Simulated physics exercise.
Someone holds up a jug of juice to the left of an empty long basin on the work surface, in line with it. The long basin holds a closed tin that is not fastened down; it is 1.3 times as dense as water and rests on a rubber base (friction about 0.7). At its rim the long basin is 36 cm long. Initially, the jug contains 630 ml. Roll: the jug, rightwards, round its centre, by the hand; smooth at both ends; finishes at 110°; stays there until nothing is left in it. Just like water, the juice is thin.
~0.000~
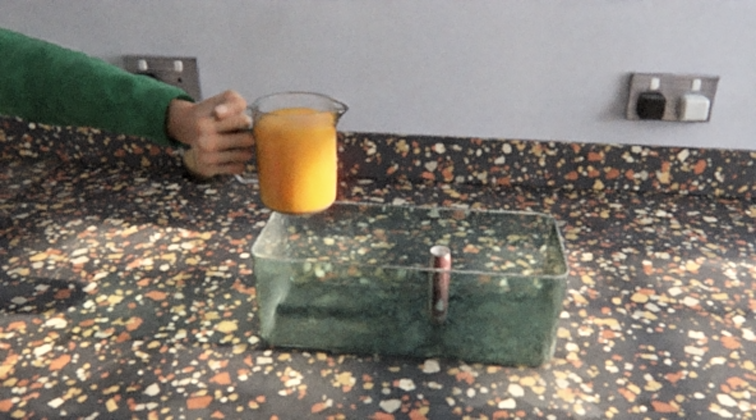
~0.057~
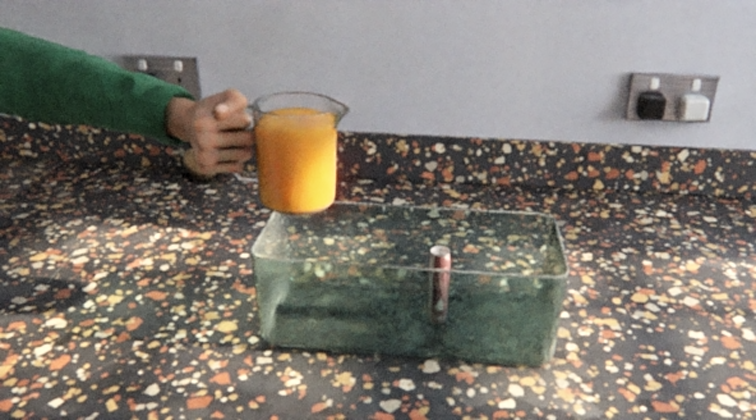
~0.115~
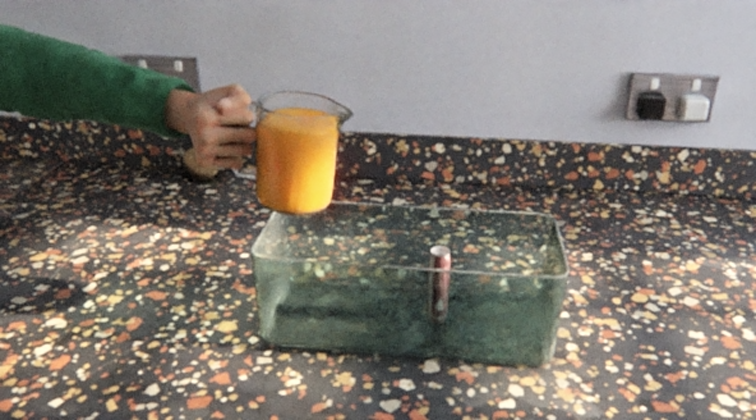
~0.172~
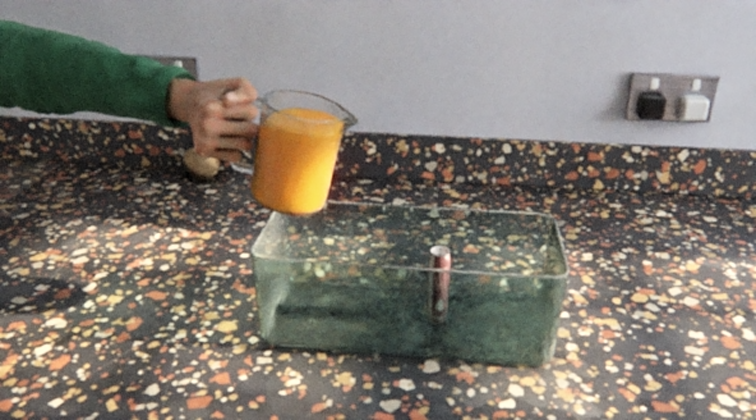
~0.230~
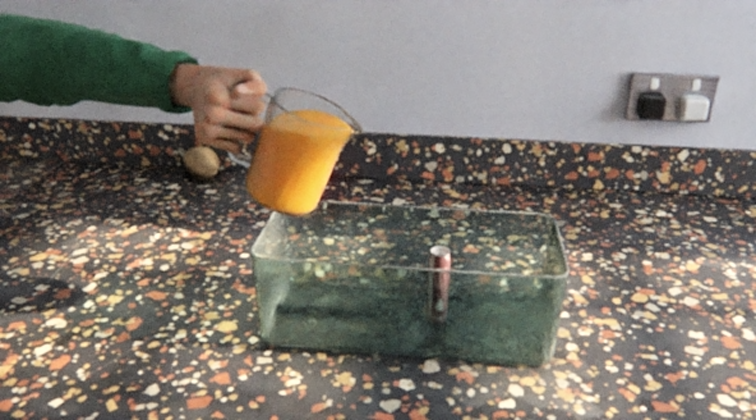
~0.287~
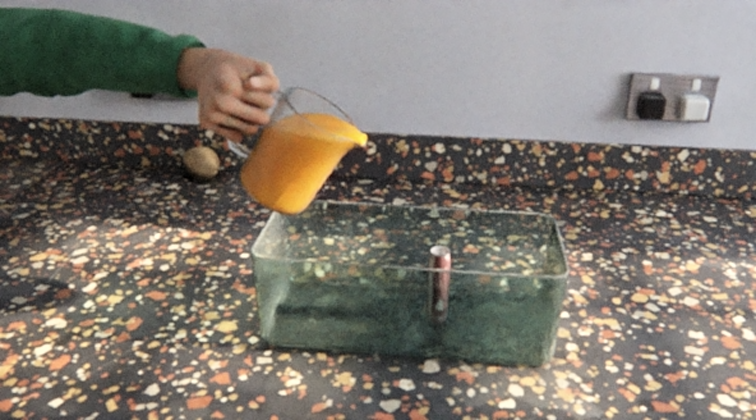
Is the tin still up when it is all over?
Yes, it's going to stay vertical.
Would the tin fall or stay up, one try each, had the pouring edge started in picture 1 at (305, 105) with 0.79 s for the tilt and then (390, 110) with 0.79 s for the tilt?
The tin stays vertical the first time and overturns the second time.
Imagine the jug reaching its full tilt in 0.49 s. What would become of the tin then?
The tin stays balanced.
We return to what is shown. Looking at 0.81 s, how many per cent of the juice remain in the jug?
Roughly 14 percent remains.
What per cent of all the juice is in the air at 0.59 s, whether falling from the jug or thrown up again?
About 18 per cent.
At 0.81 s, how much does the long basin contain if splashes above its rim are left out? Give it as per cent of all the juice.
The share is close to 78 percent.
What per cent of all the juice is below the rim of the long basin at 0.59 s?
About 22 per cent.
Then, 0.59 s in, the tilt is 93° and 61 per cent is still to pour; the tin stands where it began.
Then, 0.81 s in, the tilt is 110° and 14 per cent is still to pour; the tin stands where it began.
Then, 1.04 s in, the tilt is 110° and 1 per cent is still to pour; the tin stands where it began.
Then, 1.29 s in, the tilt is 110° and 0 per cent is still to pour; the tin stands where it began.
Finally, the tin stands where it began.
